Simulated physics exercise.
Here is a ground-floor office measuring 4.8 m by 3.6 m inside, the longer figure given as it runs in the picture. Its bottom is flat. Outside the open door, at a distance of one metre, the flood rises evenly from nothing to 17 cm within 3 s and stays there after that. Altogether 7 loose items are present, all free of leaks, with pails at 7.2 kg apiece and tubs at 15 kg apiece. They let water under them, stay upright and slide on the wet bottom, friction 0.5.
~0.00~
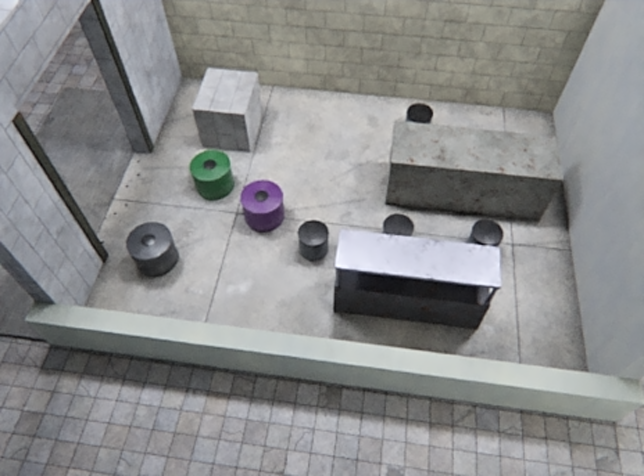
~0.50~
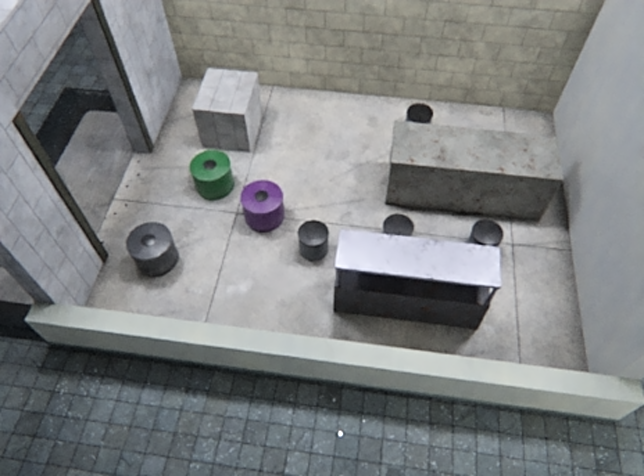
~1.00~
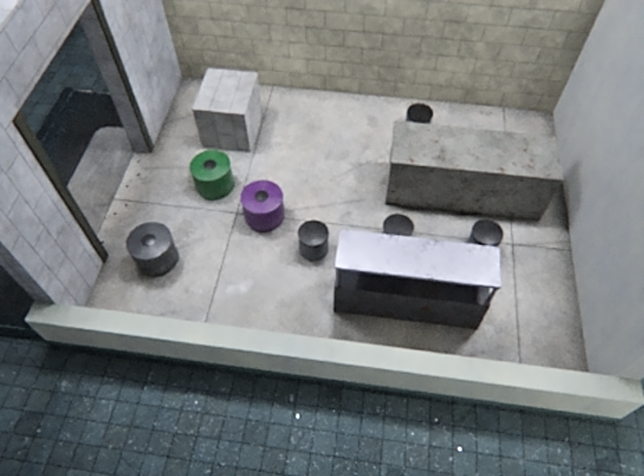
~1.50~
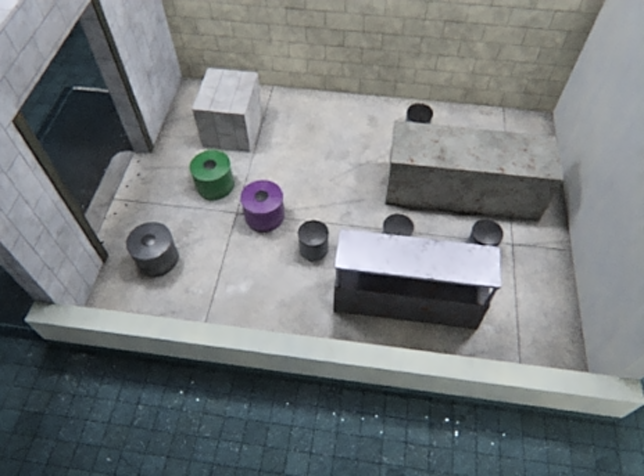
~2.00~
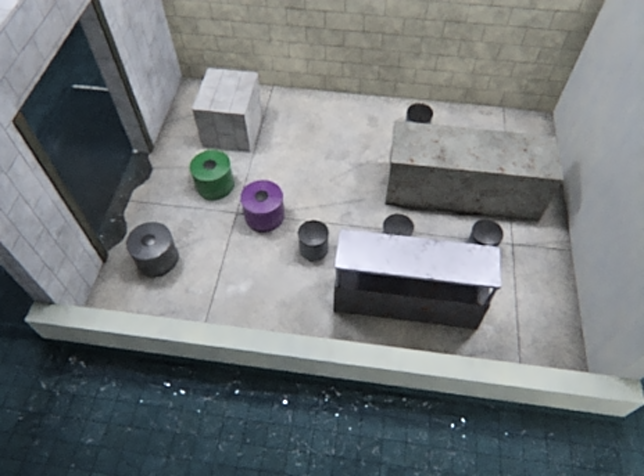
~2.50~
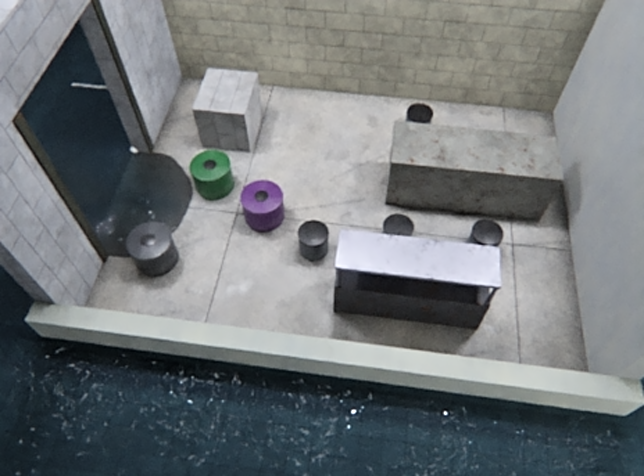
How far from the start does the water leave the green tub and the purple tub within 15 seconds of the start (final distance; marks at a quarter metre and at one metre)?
By that time the green tub has gone a long distance and the purple tub has gone a long distance.
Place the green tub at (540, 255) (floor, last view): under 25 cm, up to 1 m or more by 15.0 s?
Answer: It covers a big distance.
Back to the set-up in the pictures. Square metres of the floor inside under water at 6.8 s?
About 13 m2 is covered.
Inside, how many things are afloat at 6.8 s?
I get 0.
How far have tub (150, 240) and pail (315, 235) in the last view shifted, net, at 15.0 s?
In that order: 20 cm, 200 cm.
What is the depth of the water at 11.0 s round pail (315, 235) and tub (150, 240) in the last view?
Around 10 cm and 7 cm.
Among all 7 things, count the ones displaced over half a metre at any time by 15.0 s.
Result: 5.
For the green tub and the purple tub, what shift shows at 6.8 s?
About 140 and 80 cm by then.
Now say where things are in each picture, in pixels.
In the first picture, the green tub at (210, 165) rests on the ground; the purple tub at (262, 196), on the bottom; water covers 0.0 m2; 0 of 7 have shifted.
In the second picture, the green tub at (210, 165) rests on the ground; the purple tub at (262, 196), on the bottom; 0.0 m2 under water; 0 of 7 have shifted.
In the third picture, the green tub at (210, 165) rests on the ground; the purple tub at (262, 196), on the bottom; 0.0 m2 under water; 0 of 7 have shifted.
In the fourth picture, the green tub at (210, 165) rests on the ground; the purple tub at (262, 196), on the bottom; water covers 0.0 m2; 0 of 7 have shifted.
In the fifth picture, the green tub at (210, 165), on the bottom; the purple tub at (262, 196) rests on the ground; water covers 0.0 m2; 0 of 7 have shifted.
In the sixth picture, the green tub at (210, 165) rests on the ground; the purple tub at (262, 196), on the bottom; 0.7 m2 under water; 0 of 7 have shifted.
After 3.5 s the green tub is near (213, 165), 0.0 m from its start, aground; the purple tub is near (262, 196), 0.0 m from its start, aground; 0 afloat.
After 6.8 s the green tub is near (333, 135), 1.4 m from its start, aground; the purple tub is near (342, 193), 0.8 m from its start, aground; 0 afloat.
After 11.0 s the green tub is near (339, 134), 1.5 m from its start, aground; the purple tub is near (500, 229), 2.5 m from its start, afloat; 4 afloat.
After 15.0 s the green tub is near (326, 122), 1.4 m from its start, aground; the purple tub is near (489, 340), 2.7 m from its start, afloat; 6 afloat.
